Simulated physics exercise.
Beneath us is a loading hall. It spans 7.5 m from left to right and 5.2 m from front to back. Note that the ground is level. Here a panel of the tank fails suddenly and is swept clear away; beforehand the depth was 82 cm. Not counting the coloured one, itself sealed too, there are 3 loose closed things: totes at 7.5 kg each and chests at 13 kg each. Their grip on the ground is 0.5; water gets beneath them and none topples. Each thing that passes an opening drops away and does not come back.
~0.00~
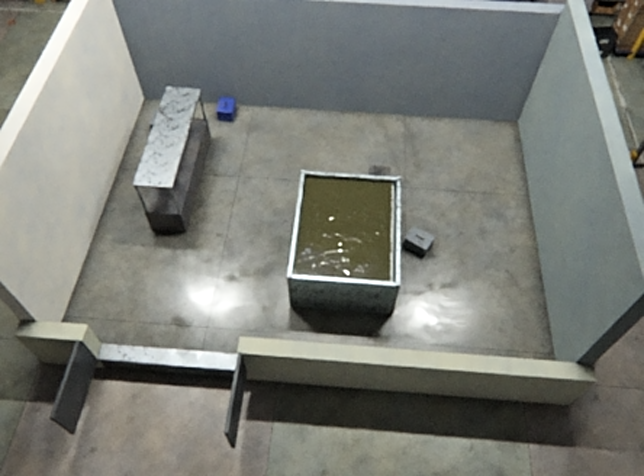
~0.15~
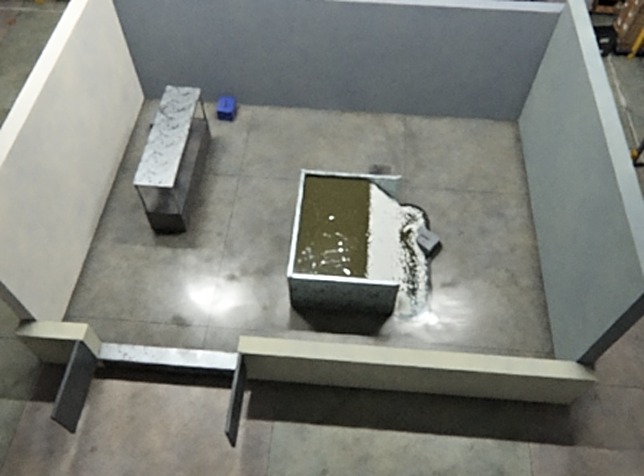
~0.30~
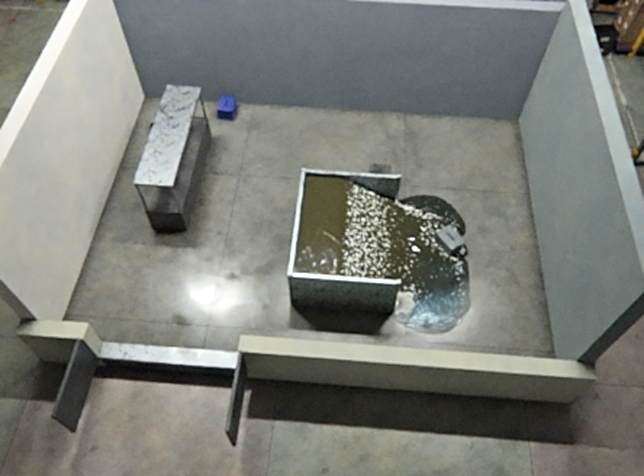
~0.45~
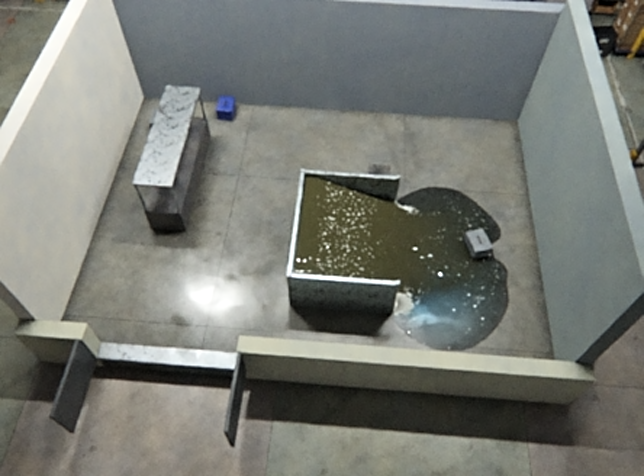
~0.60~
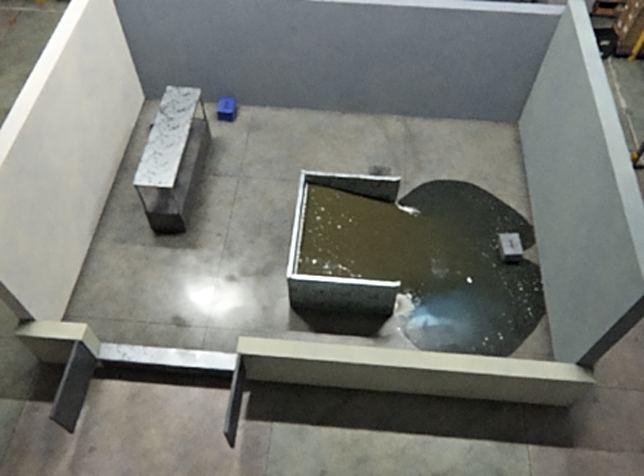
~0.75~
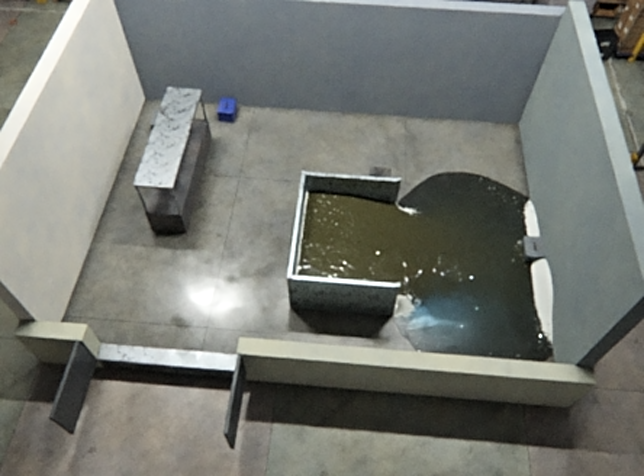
At the start, a tank of murky water stands in a walled hall, with a small grey box to its right and a blue tote at the back left. The tank's right side gives way and foaming water pours out, spreading and carrying the box to the right wall, while the tote stays still.
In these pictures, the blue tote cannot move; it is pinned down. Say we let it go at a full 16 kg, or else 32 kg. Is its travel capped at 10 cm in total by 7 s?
I think only the heavier load manages it.
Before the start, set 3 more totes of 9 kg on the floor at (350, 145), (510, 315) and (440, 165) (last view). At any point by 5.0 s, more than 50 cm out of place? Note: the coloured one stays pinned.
In that order: Crosses the line, then crosses the line, then crosses the line.
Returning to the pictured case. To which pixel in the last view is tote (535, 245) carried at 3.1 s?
Look for it near (519, 180).
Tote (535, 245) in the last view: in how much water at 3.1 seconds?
14 cm.
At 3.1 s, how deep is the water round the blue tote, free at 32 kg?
Something like 0 centimetres.
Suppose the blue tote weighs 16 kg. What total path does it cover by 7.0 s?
Close to 80 centimetres all told.
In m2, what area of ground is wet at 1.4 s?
My estimate is roughly 13 m2.
After 1.4 s the blue tote would be 0 cm from its start with 16 kg and 0 cm from its start with 32 kg; 0 cm of water round it then.
After 3.1 s the blue tote would be 0 cm from its start with 16 kg and 0 cm from its start with 32 kg; 0 cm of water round it then.
After 4.9 s the blue tote would be 14 cm from its start with 16 kg and 0 cm from its start with 32 kg; 7 cm of water round it then.
After 7.0 s the blue tote would be 70 cm from its start with 16 kg and 0 cm from its start with 32 kg; 7 cm of water round it then.
